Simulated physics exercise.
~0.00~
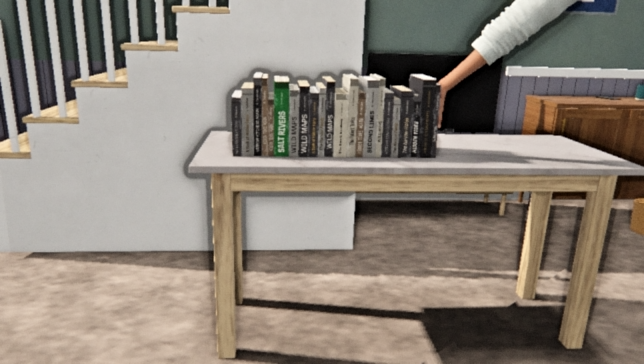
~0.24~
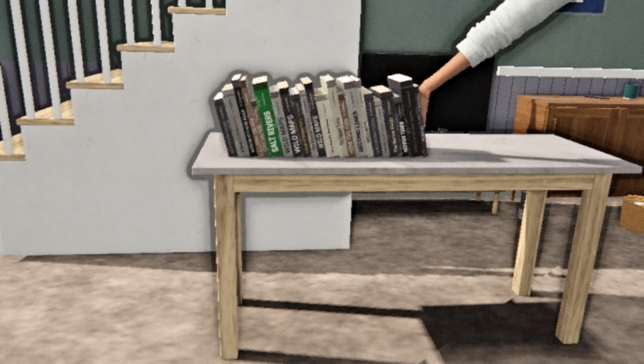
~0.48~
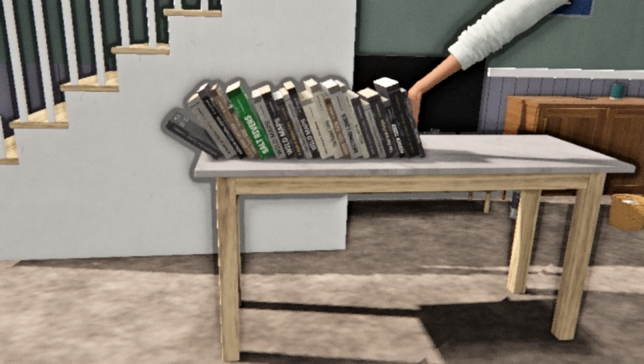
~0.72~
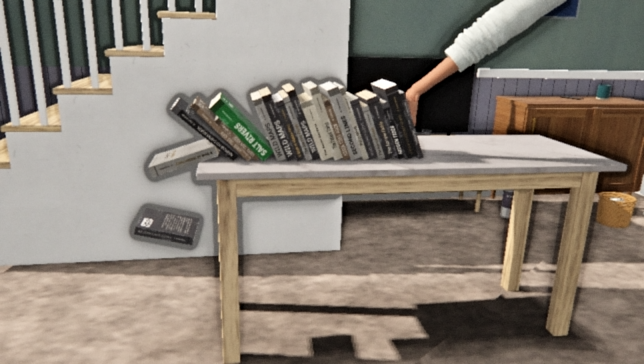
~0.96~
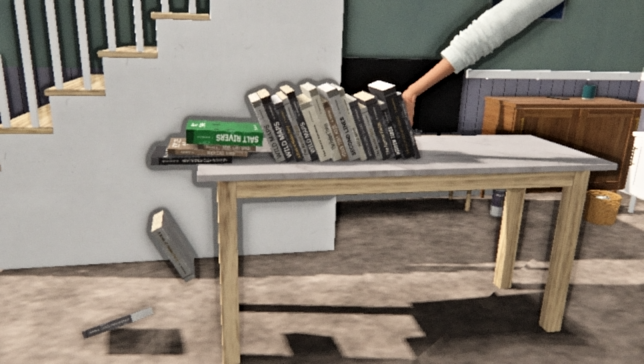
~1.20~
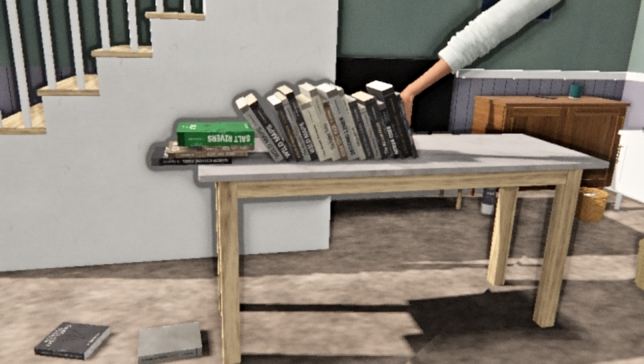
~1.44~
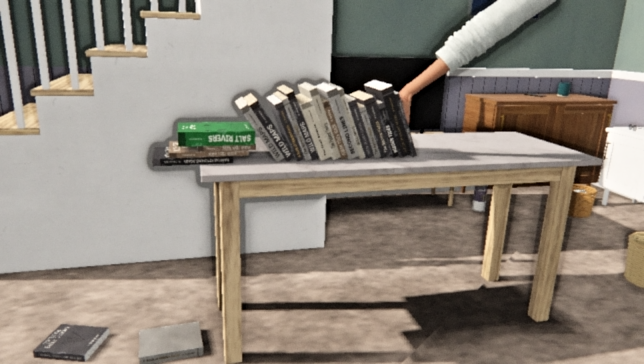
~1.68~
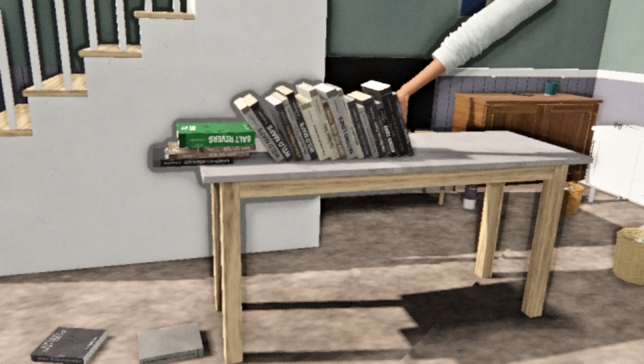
On a table beside a staircase, a hand pushes a tightly packed row of books leftward until they lean over; two drop off the left end to the floor, while the green book ends up lying on its side atop others at the table's edge.
